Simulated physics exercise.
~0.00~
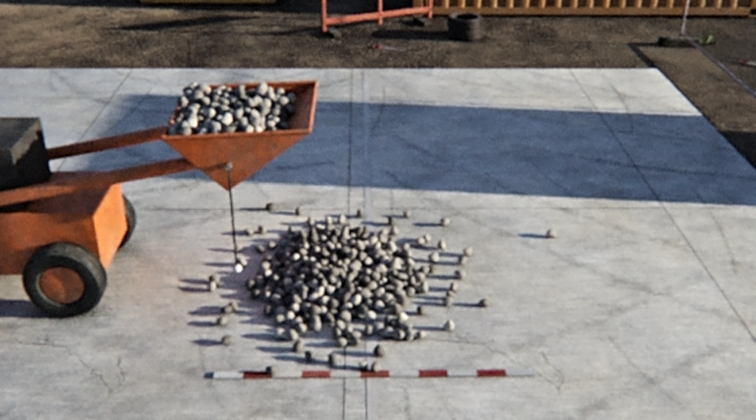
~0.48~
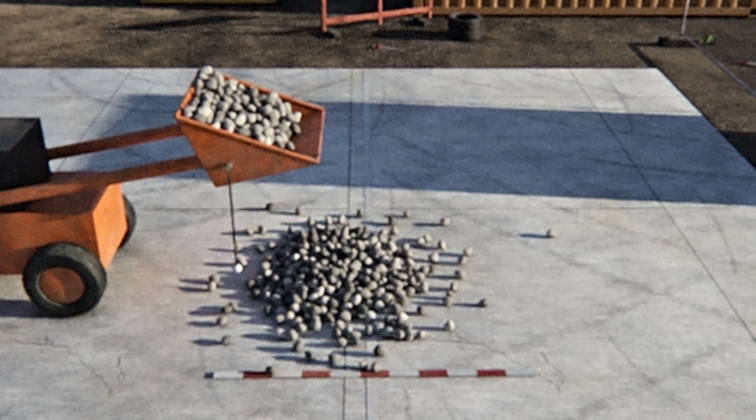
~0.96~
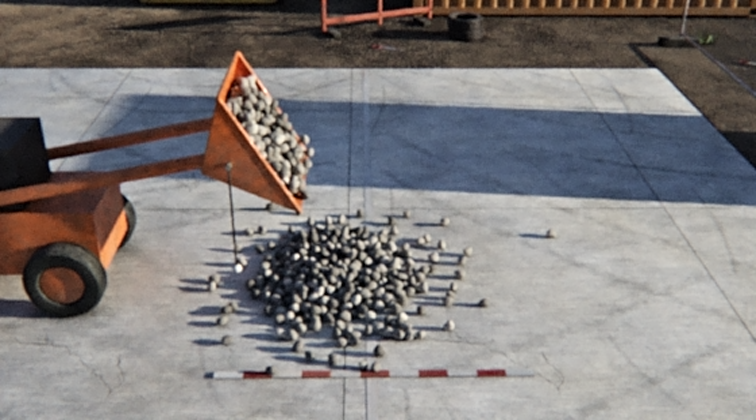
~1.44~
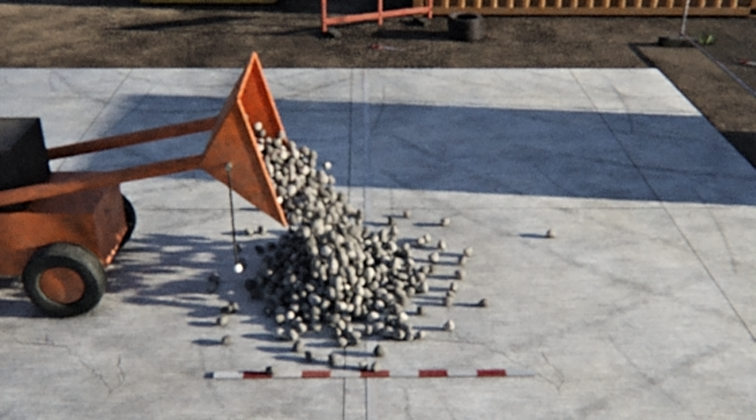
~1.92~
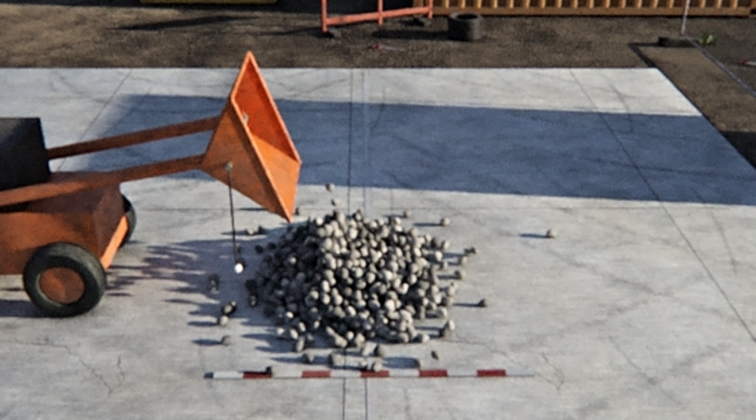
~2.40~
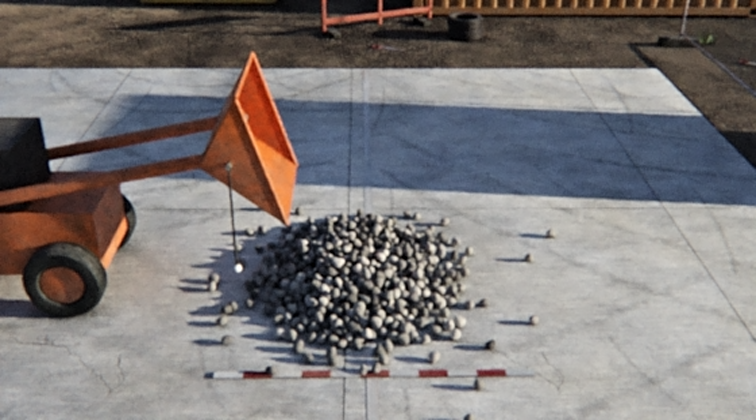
On a sunlit concrete yard, an orange loader tipped its raised bucket of grey and white stones forward, spilling them onto the heap already lying there, until the bucket hung empty and the pile was bigger, with a few stones scattered around it.
